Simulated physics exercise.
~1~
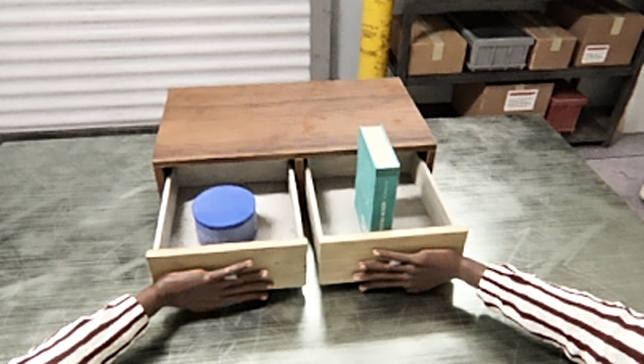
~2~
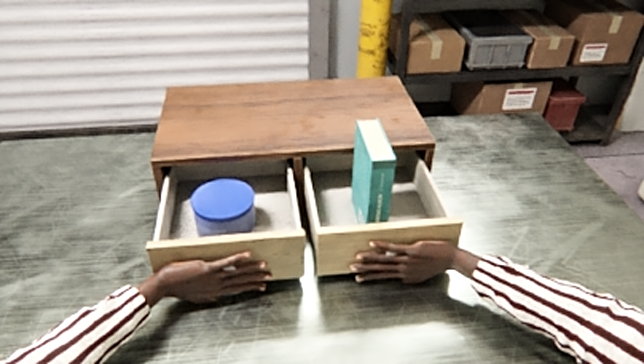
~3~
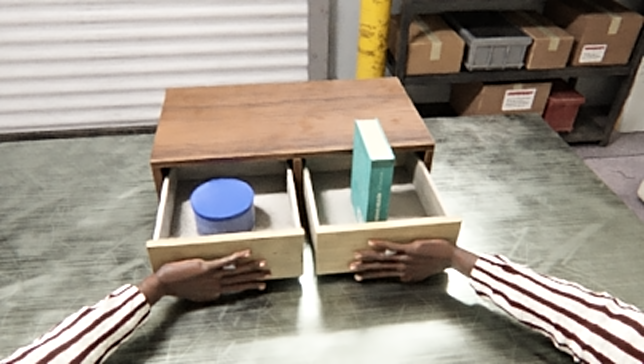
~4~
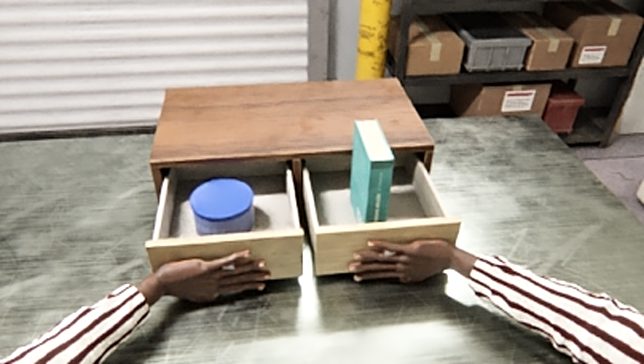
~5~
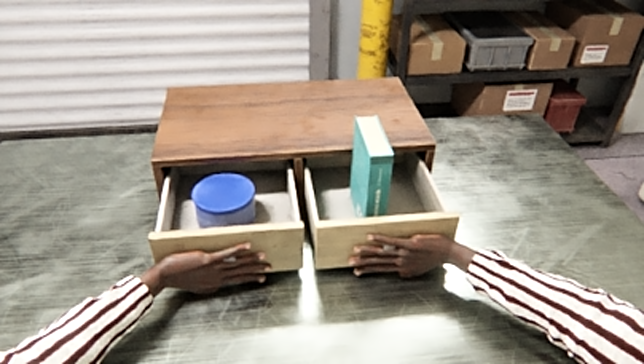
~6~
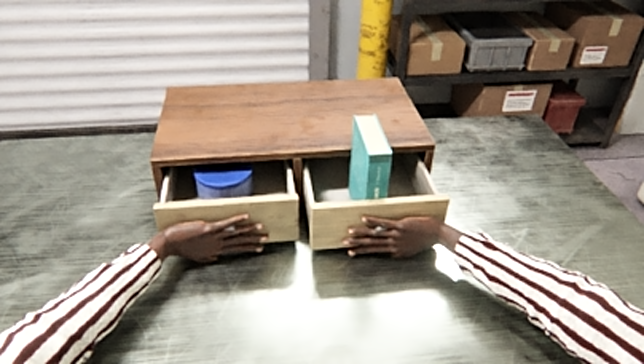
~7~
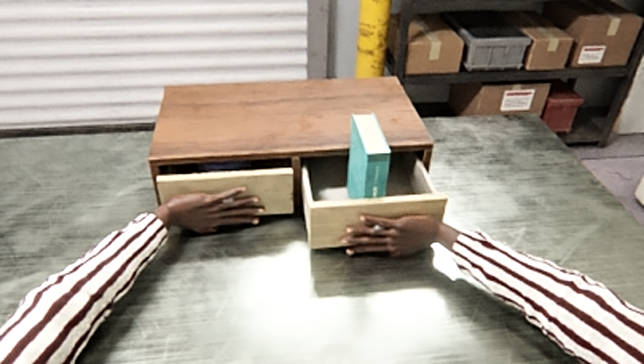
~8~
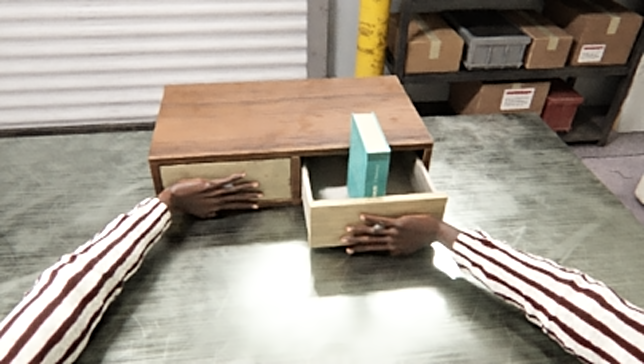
On a dark green tabletop in a storage area, a low wooden chest sits with both drawers open, a round blue tub in the left one and a turquoise book standing upright in the right. Two hands in striped sleeves rest against the drawer fronts. After barely moving for a while, both drawers begin sliding inward. The right drawer soon stops, still ajar, with the book sticking up above its front. The left keeps going, hiding the tub, until it shuts flush, while the right stays partly open under the other hand.
